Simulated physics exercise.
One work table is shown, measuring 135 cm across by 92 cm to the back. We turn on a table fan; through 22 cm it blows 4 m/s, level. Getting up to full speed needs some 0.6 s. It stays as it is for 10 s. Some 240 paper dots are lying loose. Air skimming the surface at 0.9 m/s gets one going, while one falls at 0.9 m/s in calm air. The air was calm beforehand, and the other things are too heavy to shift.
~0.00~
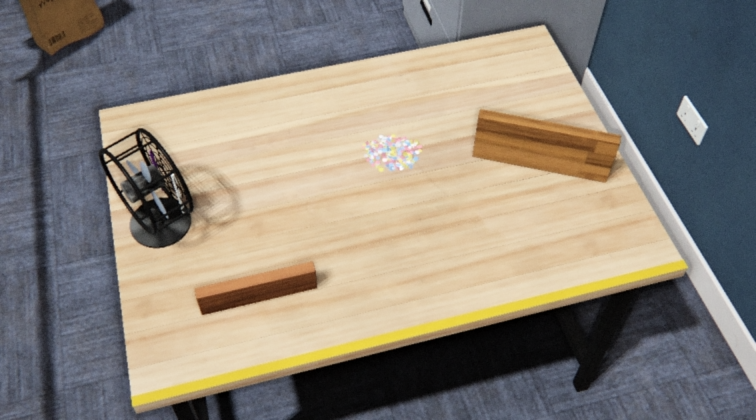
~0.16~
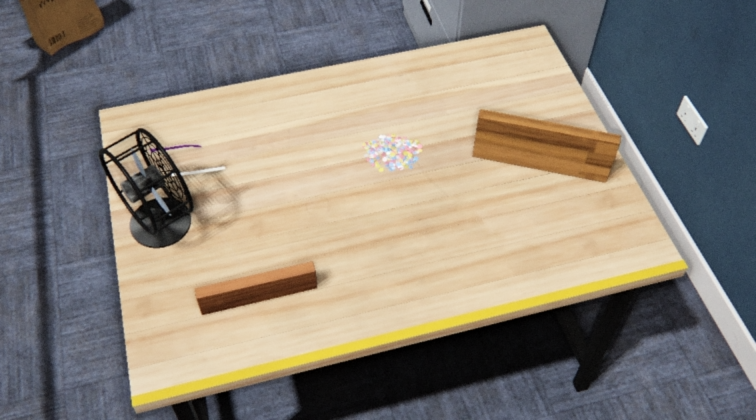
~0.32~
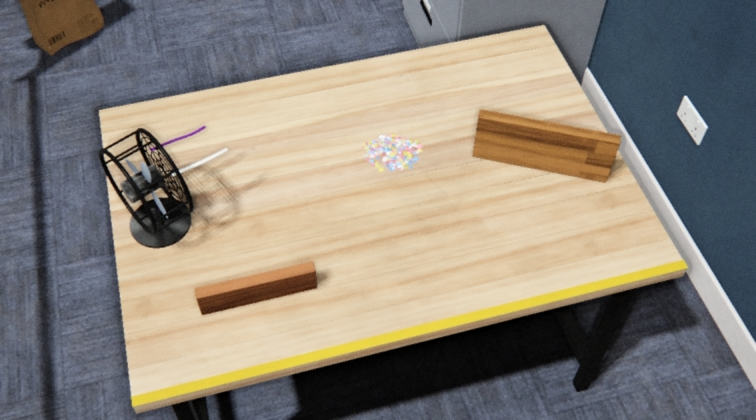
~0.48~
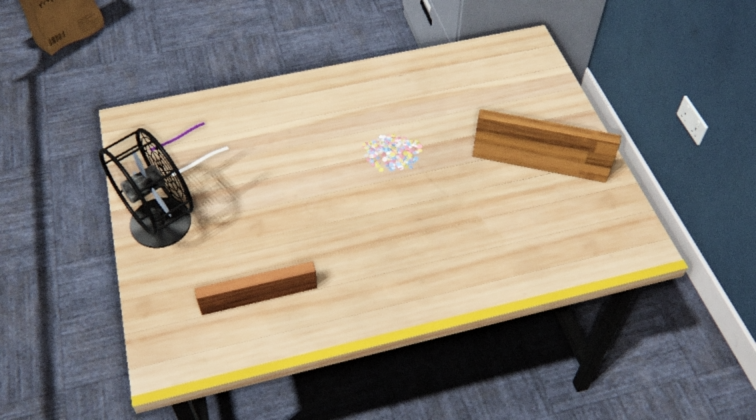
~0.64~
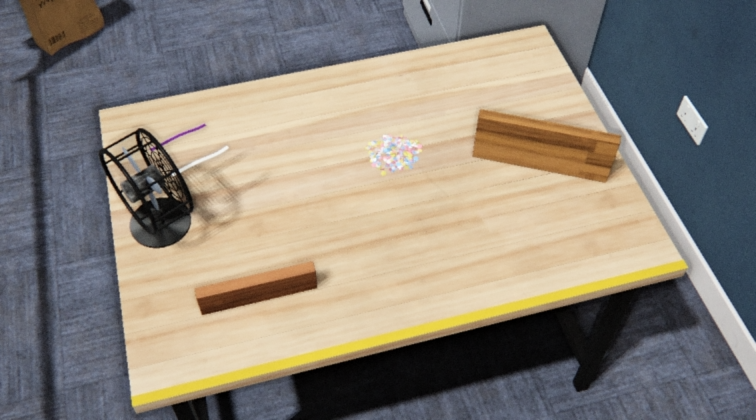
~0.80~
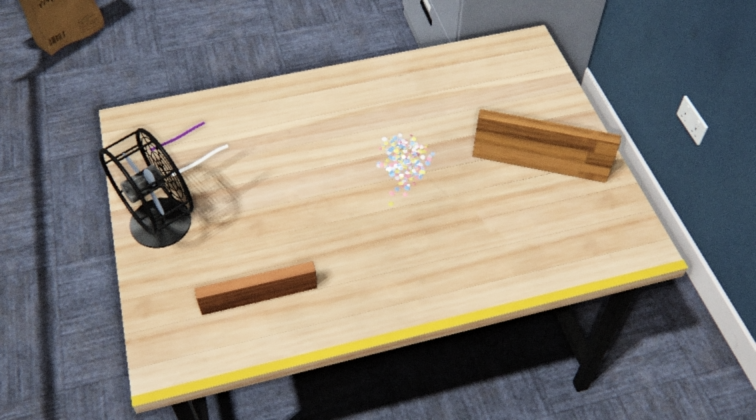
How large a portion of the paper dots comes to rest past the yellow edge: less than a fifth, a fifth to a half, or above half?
Less than a fifth.
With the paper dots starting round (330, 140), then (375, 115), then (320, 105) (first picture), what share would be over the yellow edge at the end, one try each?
Taking the three spots in order, you'd get around 0 percent, 0 percent and 0 percent.
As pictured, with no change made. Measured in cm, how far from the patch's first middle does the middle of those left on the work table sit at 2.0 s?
The centre sits some 20 cm from where it began.
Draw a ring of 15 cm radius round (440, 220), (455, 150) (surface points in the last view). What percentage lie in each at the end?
Estimates in listed order: 15 %; 60 %.
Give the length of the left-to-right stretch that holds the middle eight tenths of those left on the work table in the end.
Around 40 centimetres from left to right.
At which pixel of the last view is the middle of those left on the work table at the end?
Roughly at (474, 161).
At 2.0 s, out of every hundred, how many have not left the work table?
Estimate: Around 90 percent.
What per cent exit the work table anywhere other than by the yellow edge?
Estimate: Near 15 %.
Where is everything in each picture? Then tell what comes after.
In the first frame, the middle of the paper dots is near (392, 152), none has stirred yet and the mouth of the table fan is at (146, 182).
In the second frame, the middle of the paper dots is near (392, 152), none has stirred yet and the yellow edge is centred on (426, 333).
In the third frame, the middle of the paper dots is near (392, 152), none has stirred yet, the top of a board is at (549, 126) and the top of a board is at (256, 279).
In the fourth frame, the middle of the paper dots is near (392, 152) and none has stirred yet.
In the fifth frame, the middle of the paper dots is near (395, 152), the farthest in sight from the table fan is at (420, 146) and about 10 % have left their places.
In the sixth frame, the middle of the paper dots is near (406, 160), the farthest in sight from the table fan is at (433, 154) and about 70 % have left their places.
After 2.0 s, 0 % are over the yellow edge; the middle of those still in play is near (474, 161); 95 % have settled or left.
After 3.2 s, 0 % are over the yellow edge; the middle of those still in play is near (474, 161); 95 % have settled or left.
After 5.5 s, 0 % are over the yellow edge; the middle of those still in play is near (474, 161); 95 % have settled or left.
After 10.0 s, at the end, 0 % are over the yellow edge; the middle of those still in play is near (474, 161).
